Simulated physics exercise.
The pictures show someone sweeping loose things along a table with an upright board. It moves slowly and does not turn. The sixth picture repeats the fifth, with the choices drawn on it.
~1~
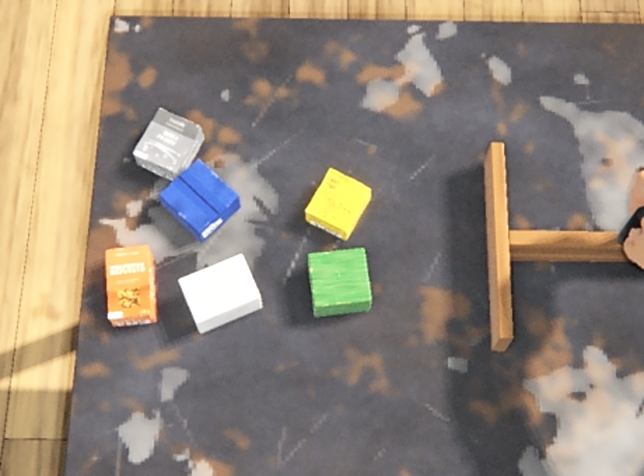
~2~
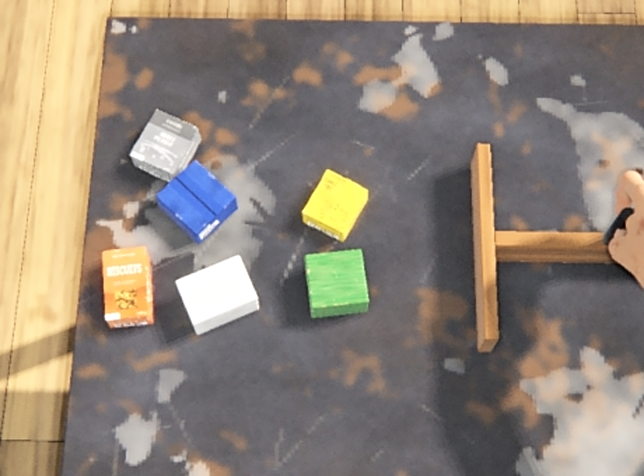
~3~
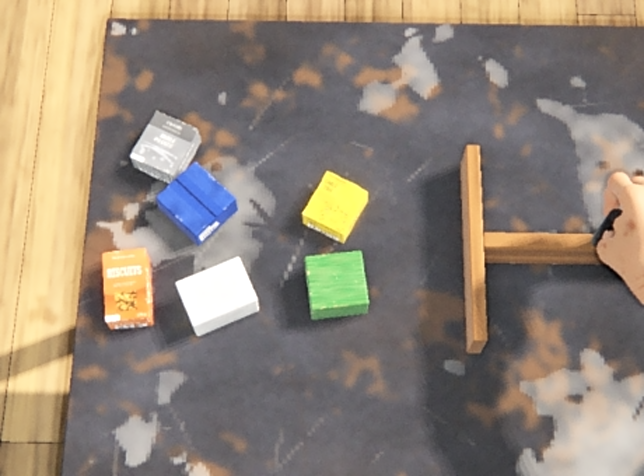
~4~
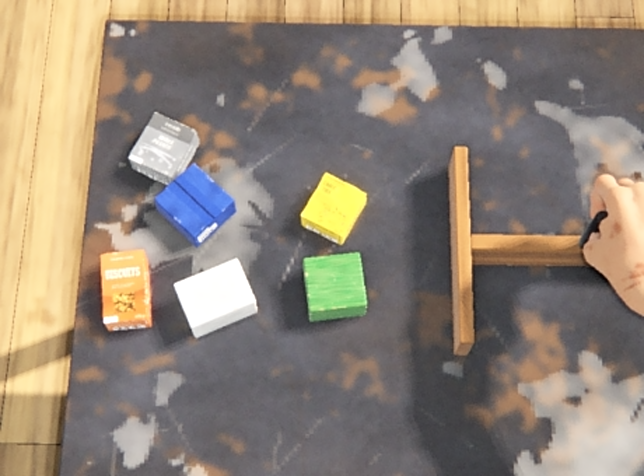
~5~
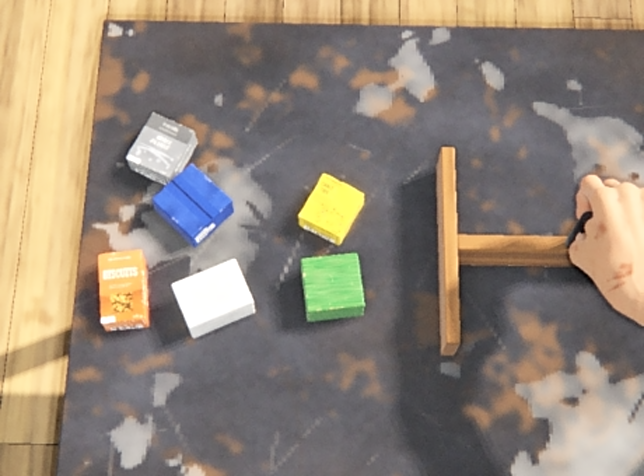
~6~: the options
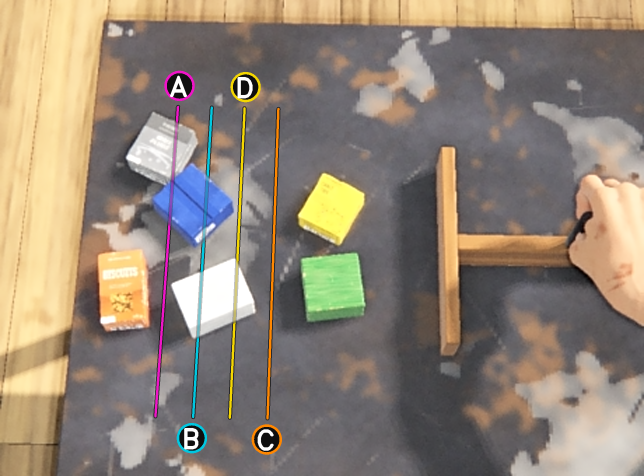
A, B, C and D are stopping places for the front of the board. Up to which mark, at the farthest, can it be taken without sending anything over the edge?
The farthest safe stop is D.
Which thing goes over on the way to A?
It is the orange packet.
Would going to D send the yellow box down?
No.
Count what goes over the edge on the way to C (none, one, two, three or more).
In all, none.
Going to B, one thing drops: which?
The orange packet.
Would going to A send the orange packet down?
Yes.
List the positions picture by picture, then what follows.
In the first picture, yellow box (338, 205); blue box (201, 201); orange packet (131, 287).
In the second picture, board (488, 238); green block (336, 284).
In the third picture, board (477, 239); grey box (166, 149).
In the fourth picture, board (464, 241); blue box (196, 205).
In the fifth picture, board (451, 242); green block (332, 288); white block (214, 299); grey box (163, 151).
On the marked copy, A at (167, 253); B at (203, 254); C at (273, 255); D at (238, 254).
Taking D. A third of the way, board (375, 240); orange packet (124, 291); grey box (163, 151).
Two thirds of the way, board (298, 239); white block (192, 295); green block (262, 286).
When it is over, board (241, 238); orange packet (88, 288); grey box (147, 146); nothing has fallen.
As for the rest, A drops the orange packet; B drops the orange packet; C is safe but short.
